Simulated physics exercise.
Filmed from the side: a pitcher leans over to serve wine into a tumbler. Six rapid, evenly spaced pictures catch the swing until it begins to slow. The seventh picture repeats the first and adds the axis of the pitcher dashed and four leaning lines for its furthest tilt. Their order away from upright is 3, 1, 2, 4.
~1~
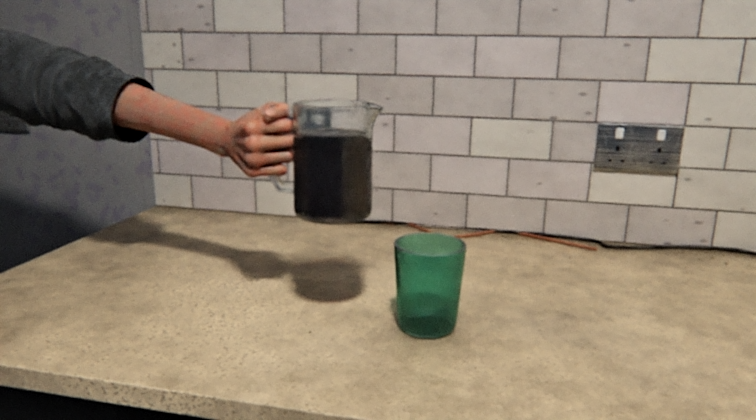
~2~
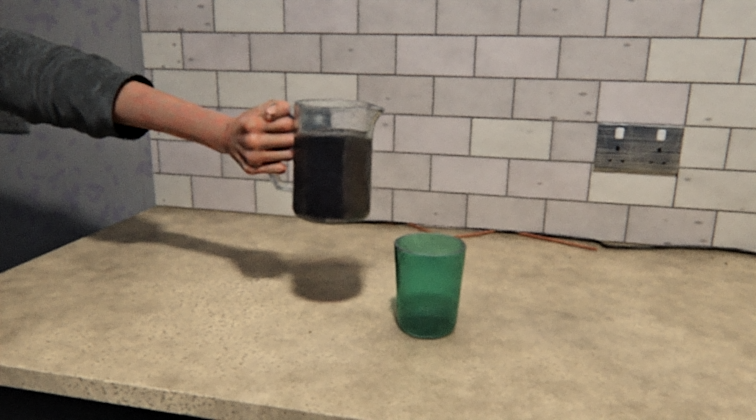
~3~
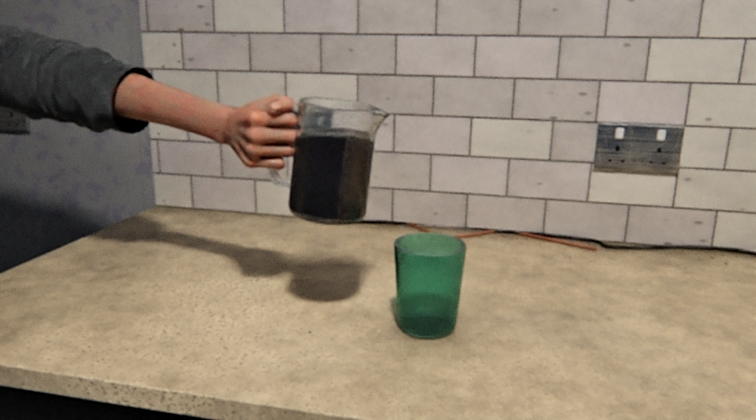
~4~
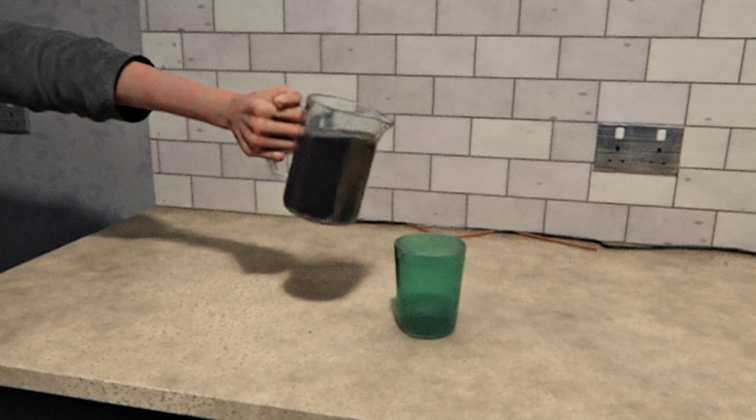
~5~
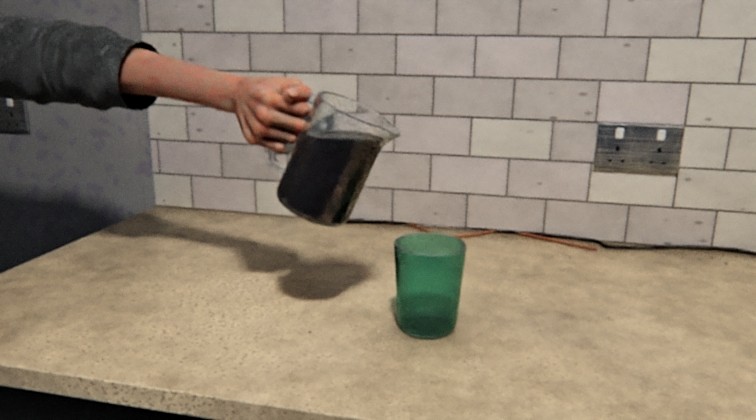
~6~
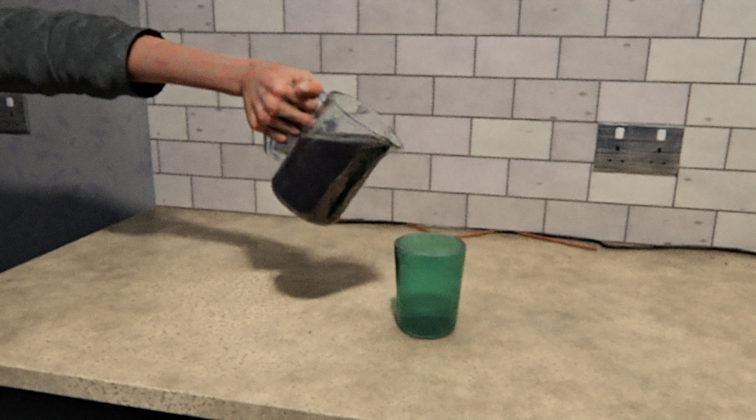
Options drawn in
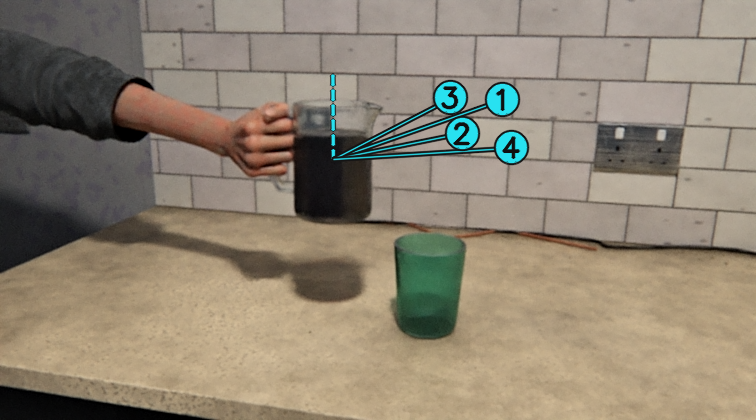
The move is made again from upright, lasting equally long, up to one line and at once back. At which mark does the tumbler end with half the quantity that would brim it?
Line 1.
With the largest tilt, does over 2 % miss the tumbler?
Yes.
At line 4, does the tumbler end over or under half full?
Over half.
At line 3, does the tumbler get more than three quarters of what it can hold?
No, less.
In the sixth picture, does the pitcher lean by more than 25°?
Yes.
On the marked copy, 1 at (486, 105); 2 at (446, 136); 3 at (435, 106); 4 at (494, 149).
Choosing 1, the tumbler ends with about 51 % of what it can hold.
Choosing 2, the tumbler ends with about 70 % of what it can hold.
Choosing 3, the tumbler ends with about 33 % of what it can hold.
Choosing 4, the tumbler ends with about 74 % of what it can hold; 12 % of the wine is spilt.
